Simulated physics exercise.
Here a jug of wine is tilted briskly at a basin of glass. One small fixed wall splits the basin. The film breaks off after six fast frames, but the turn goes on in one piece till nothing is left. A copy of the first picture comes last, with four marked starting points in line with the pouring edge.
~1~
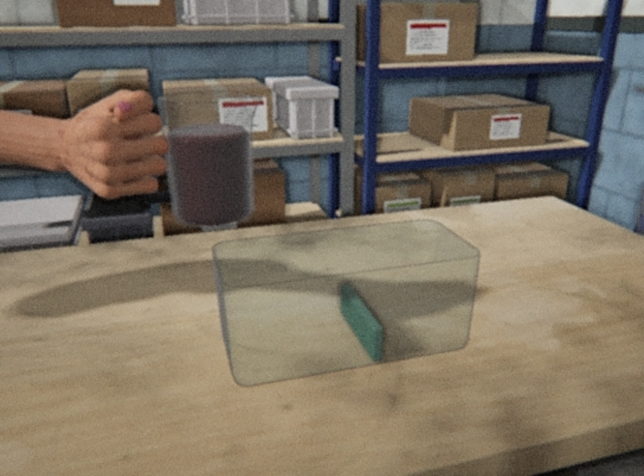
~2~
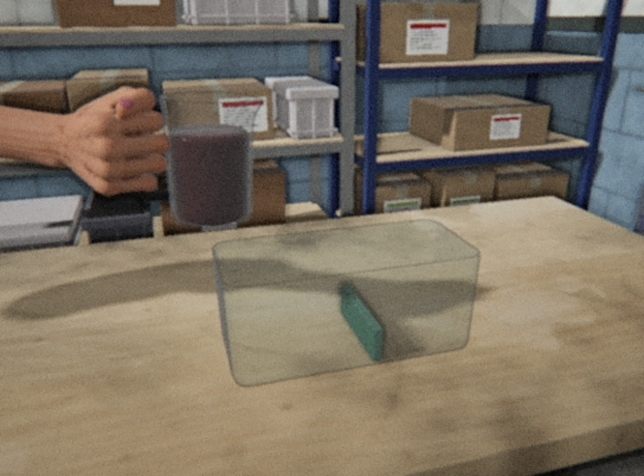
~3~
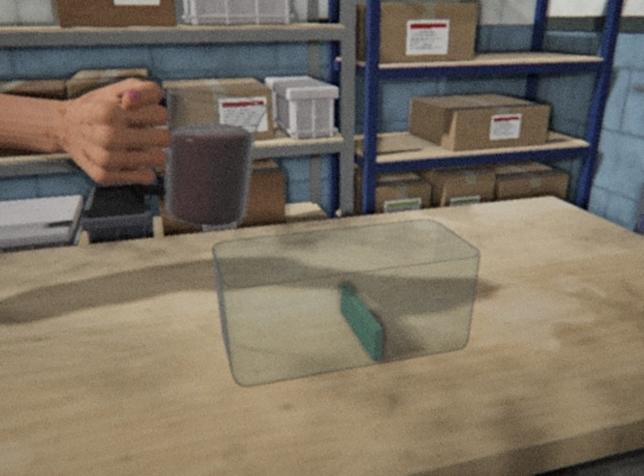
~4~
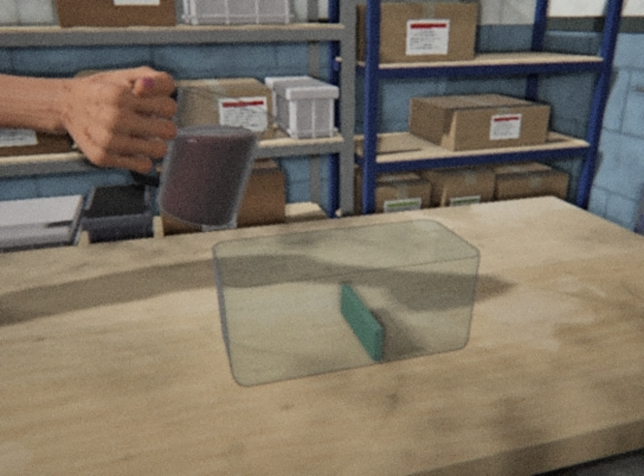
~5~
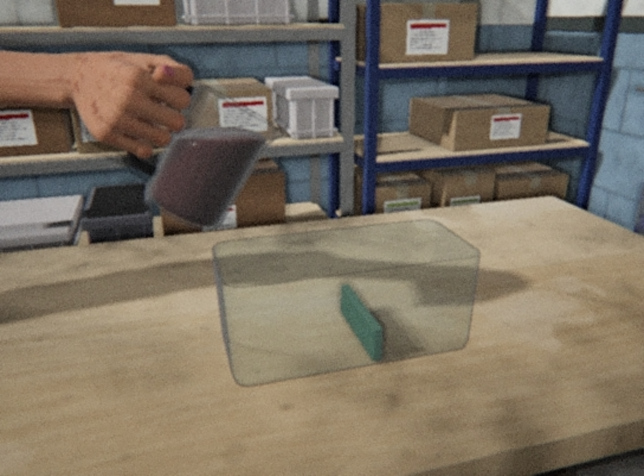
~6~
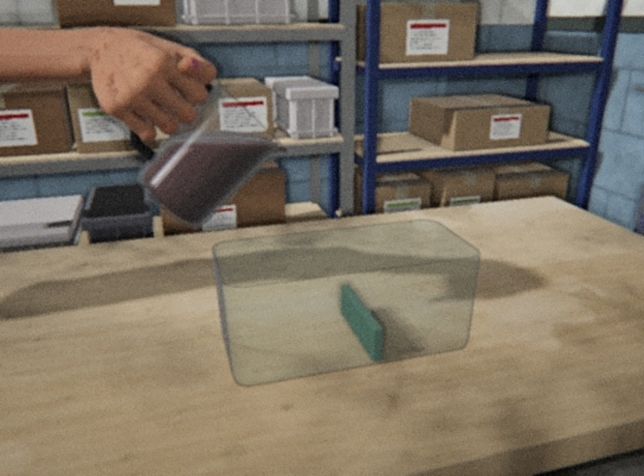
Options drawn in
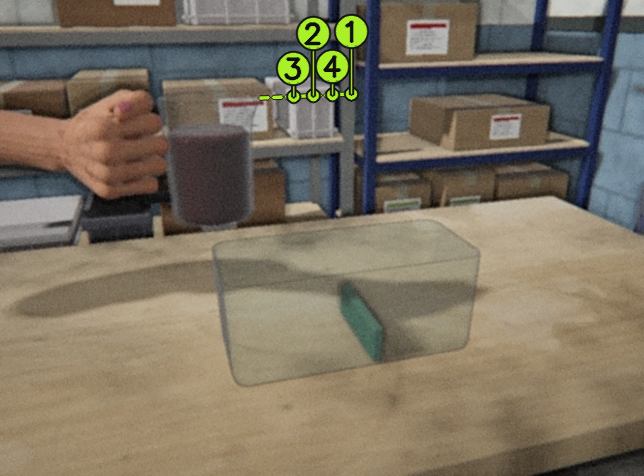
A hand held a jug of dark red wine nearly upright above a clear glass basin on a wooden table, then tilted it steeply to the right, with the wine still inside.
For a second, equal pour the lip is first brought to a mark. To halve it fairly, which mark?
Go for 2.
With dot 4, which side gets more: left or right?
The right side.
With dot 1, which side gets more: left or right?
More ends on the right.
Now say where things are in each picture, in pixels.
Upright, lip at (260, 98); basin from (232, 384) to (466, 343); top of the wall at (360, 305); nothing has left yet.
Tipped about 2°, lip at (262, 100); nothing has left yet.
Tipped about 8°, lip at (268, 106); nothing has left yet.
Tipped about 18°, lip at (276, 117); nothing has left yet.
Tipped about 31°, lip at (283, 133); nothing has left yet.
Tipped about 46°, lip at (286, 152); nothing has left yet.
On the marked copy, 1 at (351, 93); 2 at (313, 95); 3 at (293, 96); 4 at (332, 94).
Choosing 1, about 10 % ends left of the wall and 87 % right of it; 3 % is lost outside.
Choosing 2, about 46 % ends left of the wall and 53 % right of it.
Choosing 3, about 78 % ends left of the wall and 17 % right of it; 4 % is lost outside.
Choosing 4, about 17 % ends left of the wall and 82 % right of it.
